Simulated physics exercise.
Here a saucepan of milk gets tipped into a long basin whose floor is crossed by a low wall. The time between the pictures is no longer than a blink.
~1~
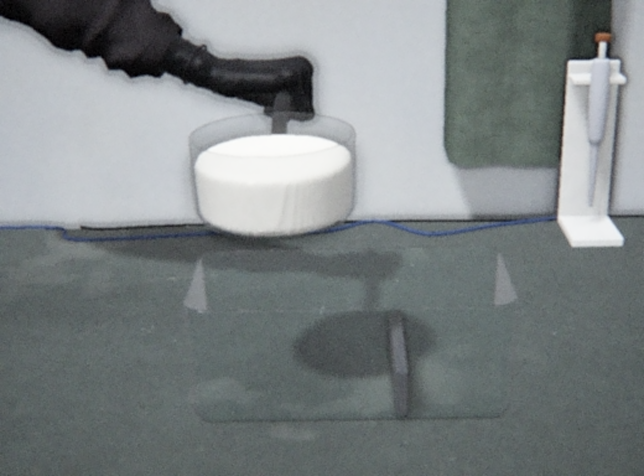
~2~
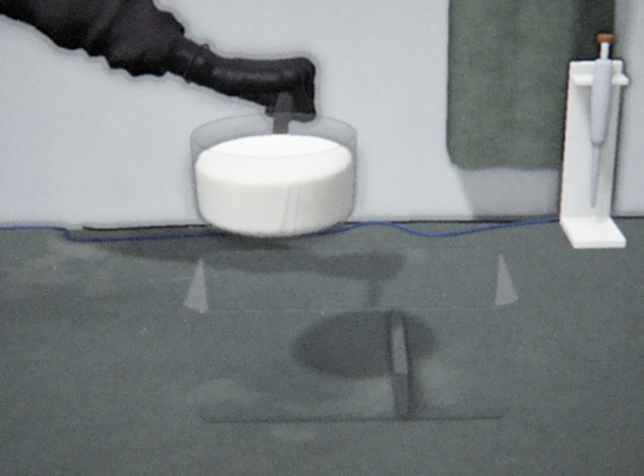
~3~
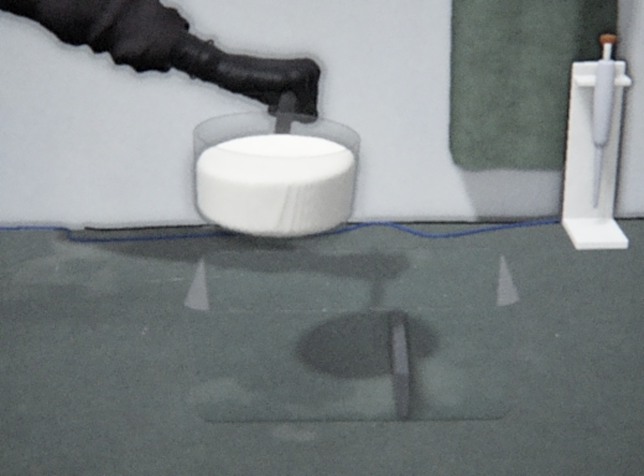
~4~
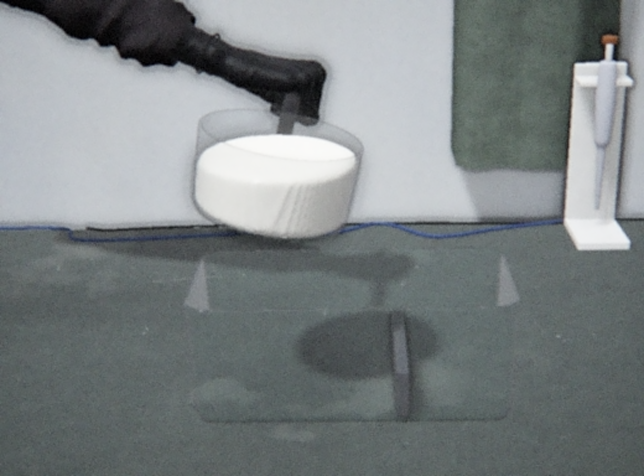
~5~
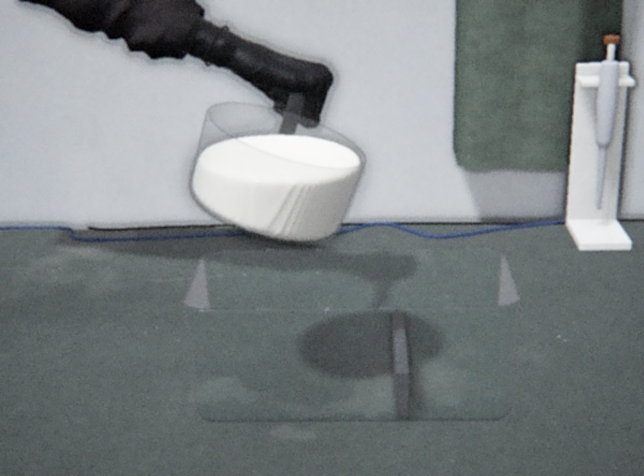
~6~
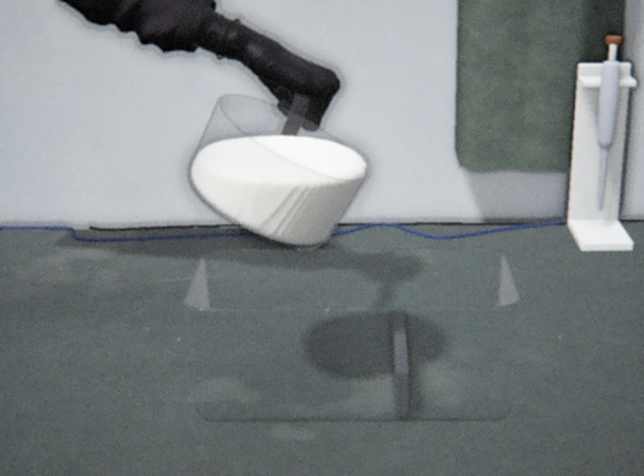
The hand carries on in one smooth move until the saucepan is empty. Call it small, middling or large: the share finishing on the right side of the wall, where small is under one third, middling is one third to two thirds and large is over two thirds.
Middling.
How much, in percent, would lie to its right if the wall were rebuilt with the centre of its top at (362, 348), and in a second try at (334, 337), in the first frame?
First try around 80 percent; second try around 95 percent.
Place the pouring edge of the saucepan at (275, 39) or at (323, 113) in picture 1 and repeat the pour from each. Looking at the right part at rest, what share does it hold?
Around 5 percent first, around 30 percent second.
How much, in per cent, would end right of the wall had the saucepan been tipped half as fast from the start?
Roughly 65 percent.
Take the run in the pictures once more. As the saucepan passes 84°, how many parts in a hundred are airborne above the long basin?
I'd say some 30 per cent of it.
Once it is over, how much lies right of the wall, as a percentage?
Roughly 45 percent of it.
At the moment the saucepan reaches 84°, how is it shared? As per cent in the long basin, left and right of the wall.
Left 5, right 25.
A moment on, the saucepan is tipped on its side and 40 per cent is still to pour, 4 is left of the wall and 26 right of it.
Next, the saucepan is tipped on its side and 11 per cent is still to pour, 28 is left of the wall and 53 right of it.
Then the saucepan is tipped on its side and 2 per cent is still to pour, 48 is left of the wall and 48 right of it.
Later the saucepan is tipped on its side and 0 per cent is still to pour, 53 is left of the wall and 45 right of it.
In the end 53 per cent lies left of the wall, 46 right of it and 1 outside.
